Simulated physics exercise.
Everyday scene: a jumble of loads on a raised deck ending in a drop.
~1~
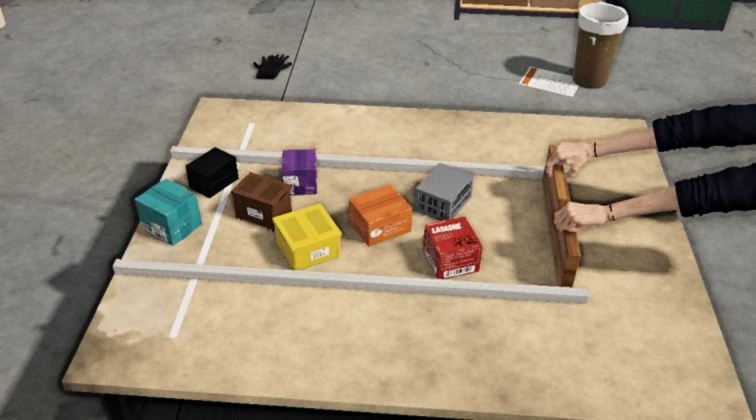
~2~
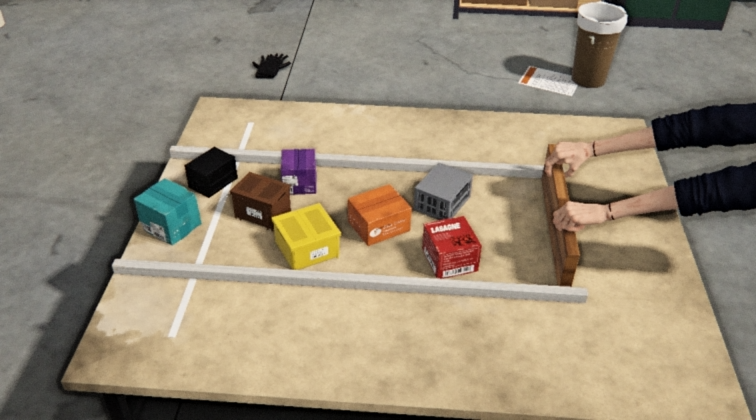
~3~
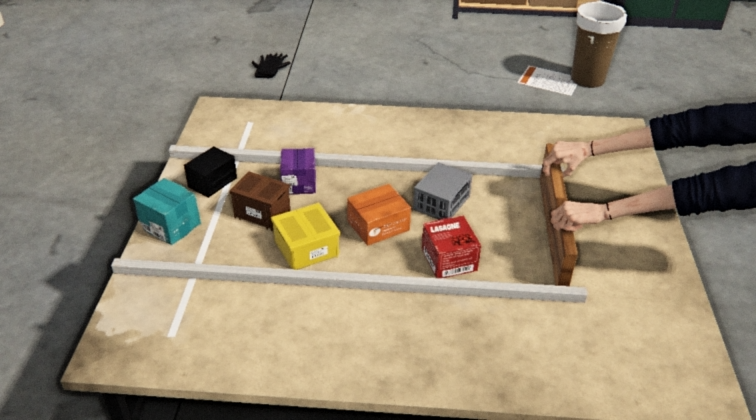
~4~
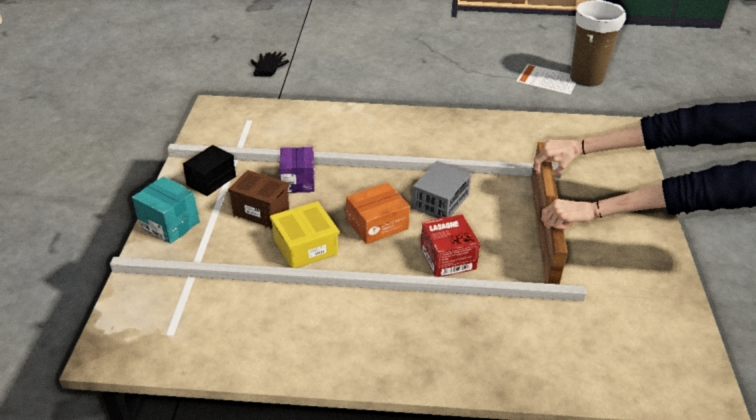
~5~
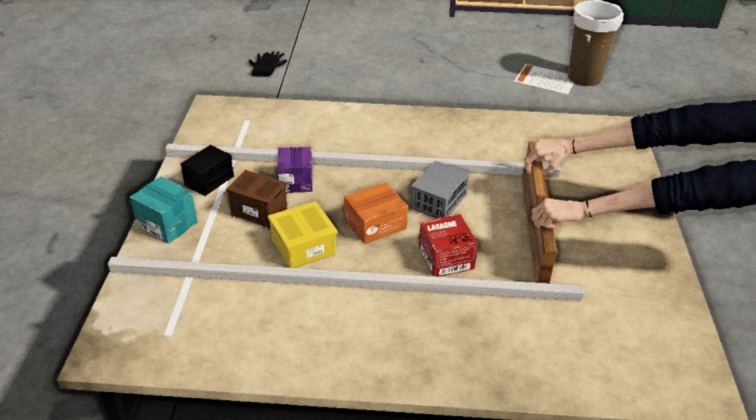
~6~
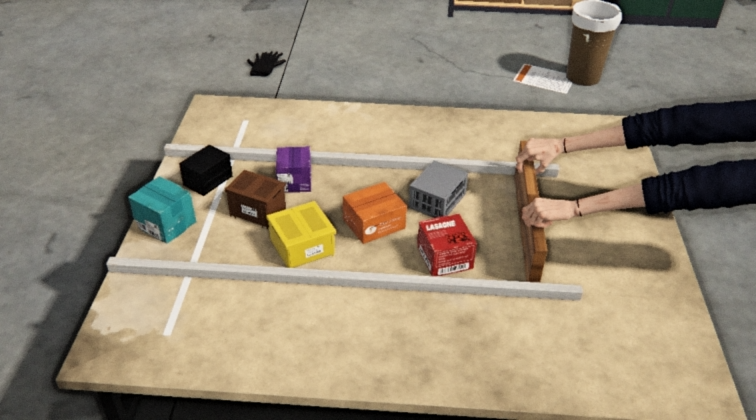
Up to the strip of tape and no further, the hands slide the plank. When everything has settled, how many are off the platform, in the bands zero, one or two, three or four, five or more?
In the end, the drop-off count sits at three or a four.
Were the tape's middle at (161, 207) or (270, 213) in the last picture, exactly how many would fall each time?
First 6, second 0.
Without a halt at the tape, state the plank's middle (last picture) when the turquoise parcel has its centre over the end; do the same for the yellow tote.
Near (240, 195) in the first case, near (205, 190) in the other.
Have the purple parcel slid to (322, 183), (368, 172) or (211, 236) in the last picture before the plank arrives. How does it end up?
First it remains, next it remains, and last it tips off.
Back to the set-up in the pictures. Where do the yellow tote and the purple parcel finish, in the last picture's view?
Approximately (127, 236) for one, approximately (172, 158) for the other.
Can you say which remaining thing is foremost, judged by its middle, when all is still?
It's the yellow tote that is foremost.
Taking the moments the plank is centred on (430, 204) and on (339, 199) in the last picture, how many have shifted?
The count is 3 at the first point and 6 at the second.
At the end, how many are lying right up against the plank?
Count recorded: 2.
Soon after, none off yet; turquoise parcel at rest near (163, 210); black crate at rest near (206, 170); brown tote at rest near (257, 199).
Then, none off yet; turquoise parcel at rest near (163, 210); black crate at rest near (206, 170); brown tote moved a little near (248, 197).
Further on, none off yet; turquoise parcel moved a little near (152, 208); black crate moved about its own width near (184, 160); brown tote moved about its own width near (189, 182).
At rest, the number that fall off is three or four; fallen, brown tote, black crate and turquoise parcel.
